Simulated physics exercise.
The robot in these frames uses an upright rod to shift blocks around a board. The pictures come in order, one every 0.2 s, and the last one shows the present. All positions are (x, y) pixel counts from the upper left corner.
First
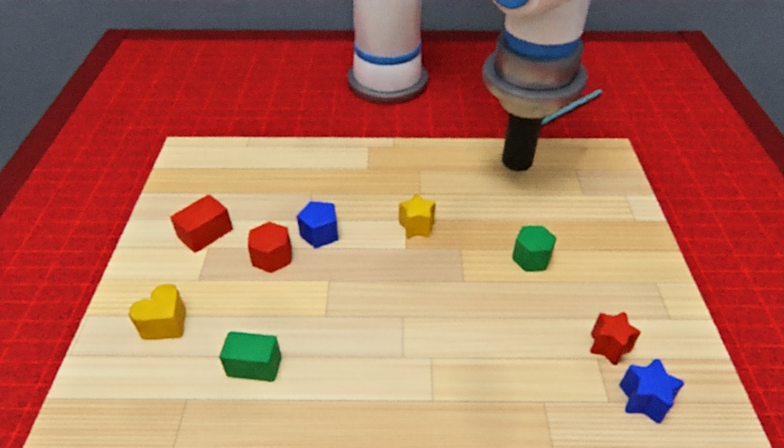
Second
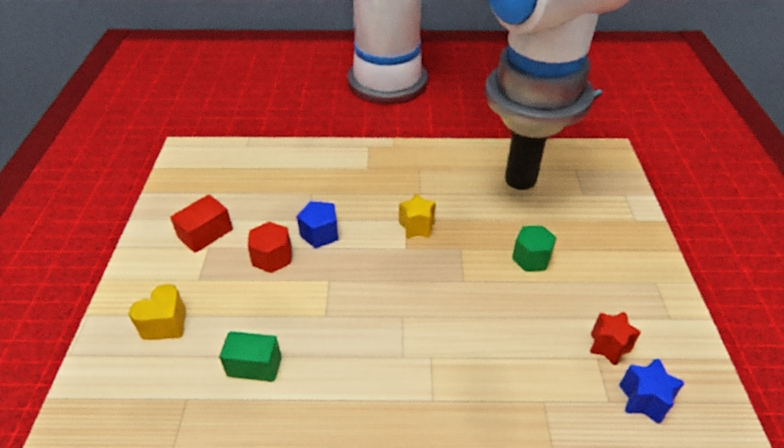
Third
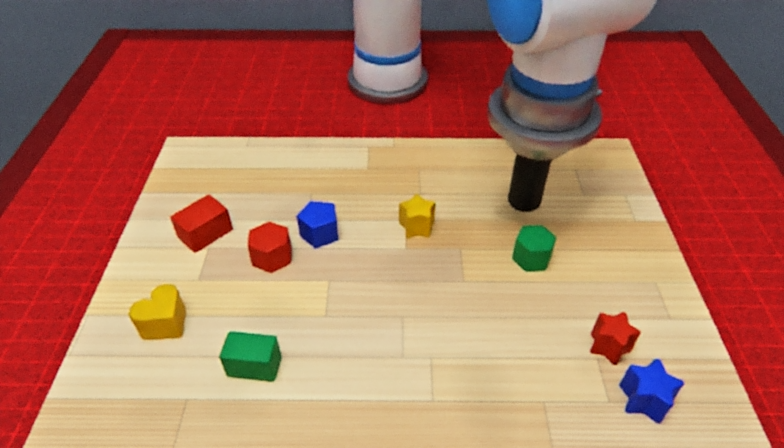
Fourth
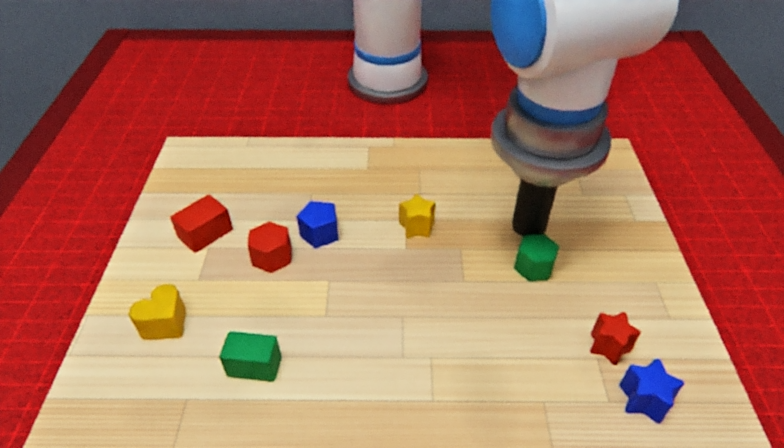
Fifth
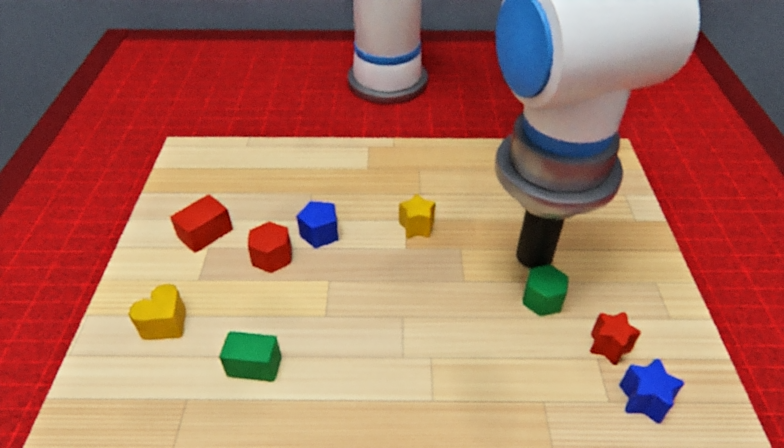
A robot arm lowers its black rod down the board and pushes the green hexagon downward.
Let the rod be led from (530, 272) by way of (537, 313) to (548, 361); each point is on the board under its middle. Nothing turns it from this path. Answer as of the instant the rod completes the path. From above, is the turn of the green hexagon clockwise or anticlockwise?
It goes round opposite to clock hands.
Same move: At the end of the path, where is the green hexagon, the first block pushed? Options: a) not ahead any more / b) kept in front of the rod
I choose b.
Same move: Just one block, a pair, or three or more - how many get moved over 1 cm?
The number will come to 1.
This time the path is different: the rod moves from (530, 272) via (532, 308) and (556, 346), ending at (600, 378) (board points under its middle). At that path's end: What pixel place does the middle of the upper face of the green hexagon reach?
Its top face will be centred at roughly (605, 397).
The first path, step by step. One third of the way, rod (538, 285); green hexagon (557, 309).
Two thirds of the way, rod (545, 315); green hexagon (567, 342), turned 15° anticlockwise.
At the end, rod (553, 347); green hexagon (580, 377), turned 20° anticlockwise; red star unmoved.
